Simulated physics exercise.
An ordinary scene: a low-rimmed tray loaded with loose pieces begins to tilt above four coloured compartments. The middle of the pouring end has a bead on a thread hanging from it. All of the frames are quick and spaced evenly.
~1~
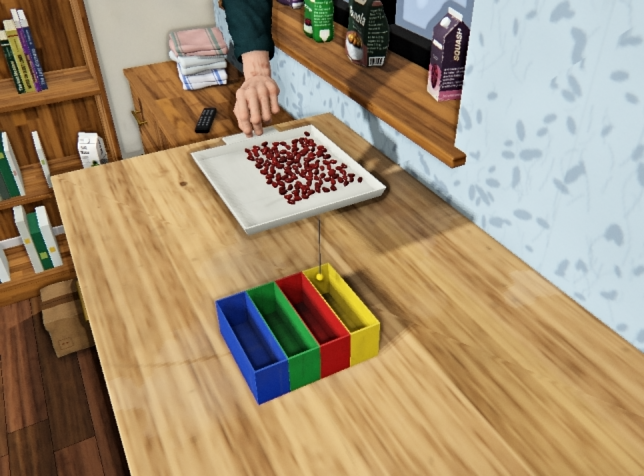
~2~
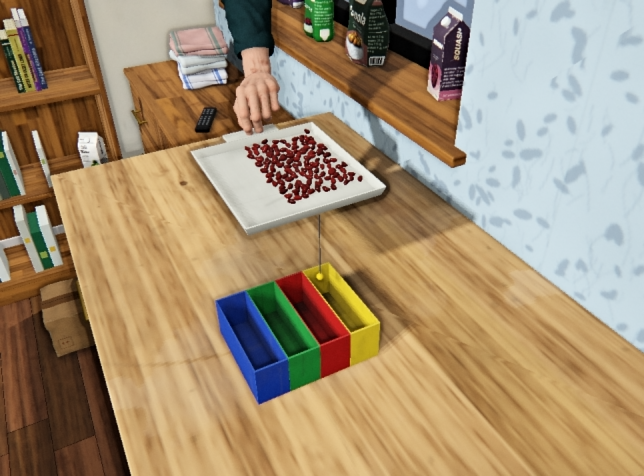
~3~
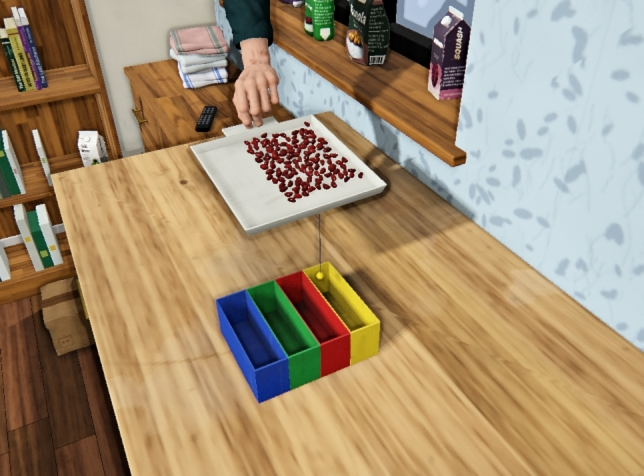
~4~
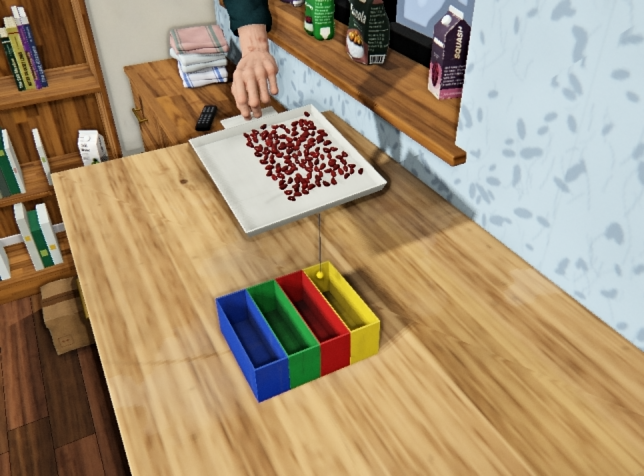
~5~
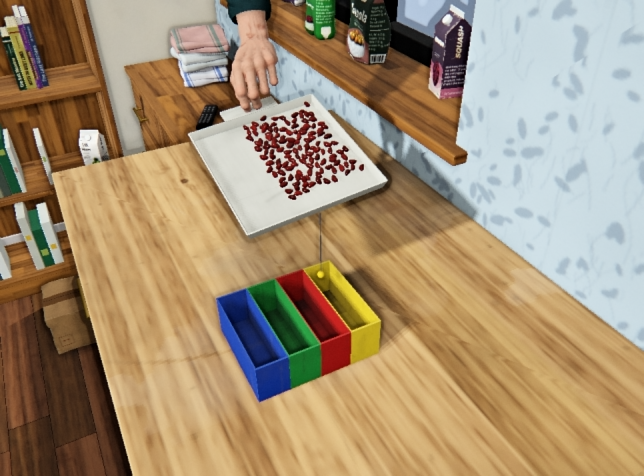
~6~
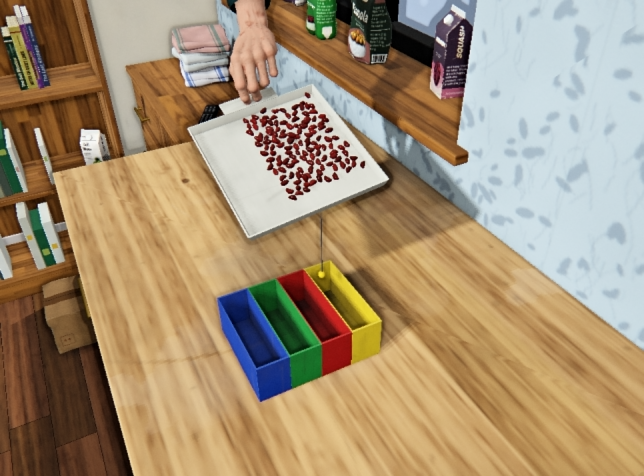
A hand in a dark green sleeve holds the far edge of a pale tray above a wooden table, seen from above in a room with bookshelves and blue patterned wallpaper. Dark red beans cover the tray, and a yellow bead hangs on a thread over blue, green, red and yellow compartments. The hand slowly raises the far edge, tilting the tray toward its near left corner.
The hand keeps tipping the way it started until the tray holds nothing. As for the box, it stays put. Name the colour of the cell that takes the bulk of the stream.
Green.
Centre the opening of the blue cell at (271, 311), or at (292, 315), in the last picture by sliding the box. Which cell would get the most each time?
The blue one; the blue one.
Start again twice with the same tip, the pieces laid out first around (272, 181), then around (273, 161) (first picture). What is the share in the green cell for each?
In order, roughly 60 % and 50 %.
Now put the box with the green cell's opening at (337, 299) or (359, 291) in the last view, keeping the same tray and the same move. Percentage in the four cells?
Estimates in order: 30 percent, 10 percent.
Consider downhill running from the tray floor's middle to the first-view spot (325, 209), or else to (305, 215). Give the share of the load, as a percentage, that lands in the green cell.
So it's 0 percent with the first slope and 20 percent with the other.
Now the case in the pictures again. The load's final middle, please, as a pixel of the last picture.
The centre comes to rest close to (281, 337).
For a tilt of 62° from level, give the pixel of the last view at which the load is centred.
The middle of the pieces sits at roughly (279, 219).
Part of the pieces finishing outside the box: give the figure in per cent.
Around 0 %.
Just after the last frame, tray tipped steeply; the larger part on the tray; just a few in the blue cell; just a few in the green cell; about a tenth falling or outside the box.
A moment on, tray tipped past a quarter turn; about a tenth on the tray; roughly a quarter in the green cell; roughly a quarter in the blue cell; roughly a quarter in the red cell; just a few in the yellow cell; roughly a quarter falling or outside the box.
Further on, tray tipped past a quarter turn; roughly half in the green cell; roughly a quarter in the red cell; roughly a quarter in the blue cell; just a few in the yellow cell; about a tenth falling or outside the box.
When it is over, tray tipped past a quarter turn; roughly half in the green cell; roughly a quarter in the red cell; roughly a quarter in the blue cell; just a few in the yellow cell; about a tenth outside the box.
